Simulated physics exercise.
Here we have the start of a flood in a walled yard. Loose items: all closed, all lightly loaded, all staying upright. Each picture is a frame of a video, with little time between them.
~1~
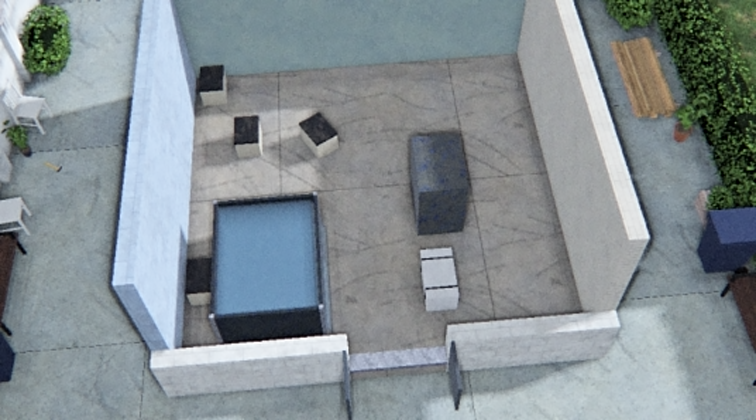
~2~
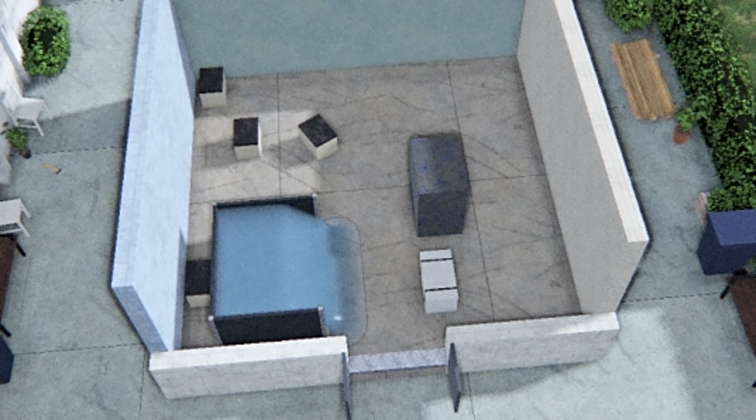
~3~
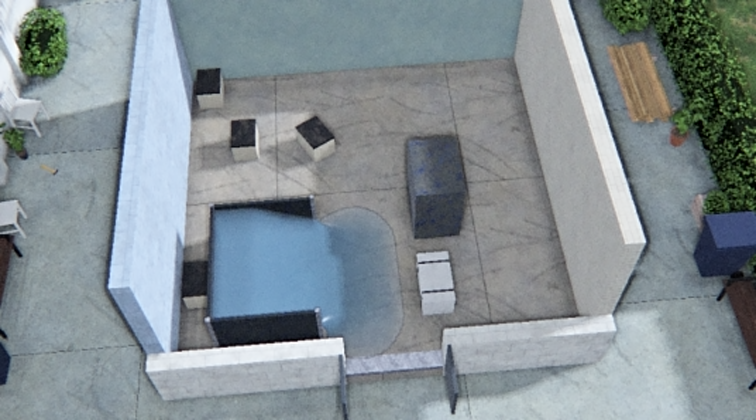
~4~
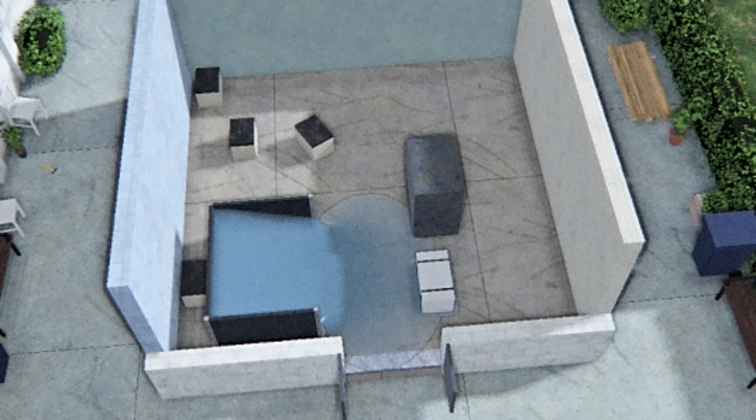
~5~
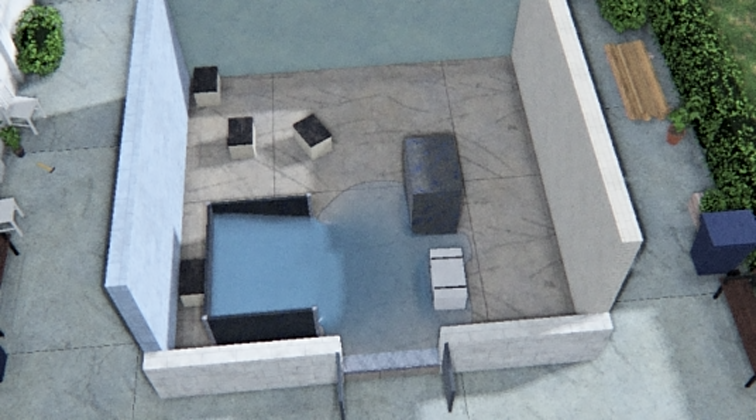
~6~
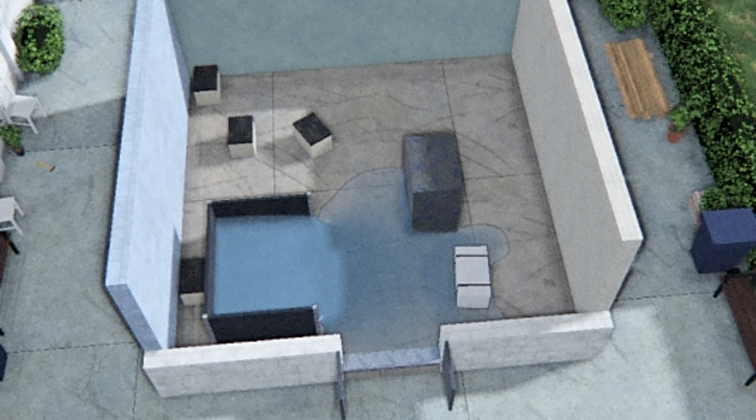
Water poured out of the right side of a square blue tank and spread across the walled yard's floor, reaching a dark block and nudging a small white box to the right.
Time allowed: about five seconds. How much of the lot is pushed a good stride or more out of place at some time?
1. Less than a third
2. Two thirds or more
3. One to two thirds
1.
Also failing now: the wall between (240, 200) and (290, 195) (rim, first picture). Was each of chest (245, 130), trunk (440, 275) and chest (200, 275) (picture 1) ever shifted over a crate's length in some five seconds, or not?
Each in turn, ends up that far off, never travels that far, never travels that far.
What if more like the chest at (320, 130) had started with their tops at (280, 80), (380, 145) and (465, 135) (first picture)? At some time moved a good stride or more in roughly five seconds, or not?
Listed in order: Hardly budges, displaced, then displaced.
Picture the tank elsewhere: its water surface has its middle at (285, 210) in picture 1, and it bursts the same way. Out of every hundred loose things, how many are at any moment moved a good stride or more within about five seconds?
Close to 20 in a hundred.
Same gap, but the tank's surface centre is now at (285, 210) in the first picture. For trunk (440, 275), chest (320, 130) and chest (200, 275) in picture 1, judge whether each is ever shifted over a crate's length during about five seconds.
Taking them in turn: Got sent well off; kept near its start; kept near its start.
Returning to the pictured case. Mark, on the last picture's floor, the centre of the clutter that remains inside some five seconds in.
Roughly (289, 150).
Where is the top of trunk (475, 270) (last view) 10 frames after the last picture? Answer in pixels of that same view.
Estimated position: Roughly (549, 248).
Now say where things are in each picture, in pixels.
A trunk at (439, 273) rests on the ground; a chest at (246, 129) rests on the ground; 0 of 5 have shifted, in the first picture.
A trunk at (439, 275), on the bottom; a chest at (246, 131) rests on the ground; 0 of 5 have shifted, in the second picture.
A trunk at (436, 276) rests on the ground; a chest at (243, 132) rests on the ground; 0 of 5 have shifted, in the third picture.
A trunk at (435, 275), on the bottom; a chest at (242, 131), on the bottom; 0 of 5 have shifted, in the fourth picture.
A trunk at (448, 273), on the bottom, close to its start; a chest at (240, 130), on the bottom; 1 of 5 have shifted, in the fifth picture.
A trunk at (473, 270), on the bottom, a stride from its start; a chest at (240, 129) rests on the ground; 1 of 5 have shifted, in the sixth picture.
A moment on, 1 of 5 are well off their spots; 0 afloat.
Next, 1 of 5 are well off their spots; 1 afloat.
Later, 1 of 5 are well off their spots; 1 afloat.
In the end, 1 of 5 are well off their spots, and 1 have been at some point; 0 afloat.
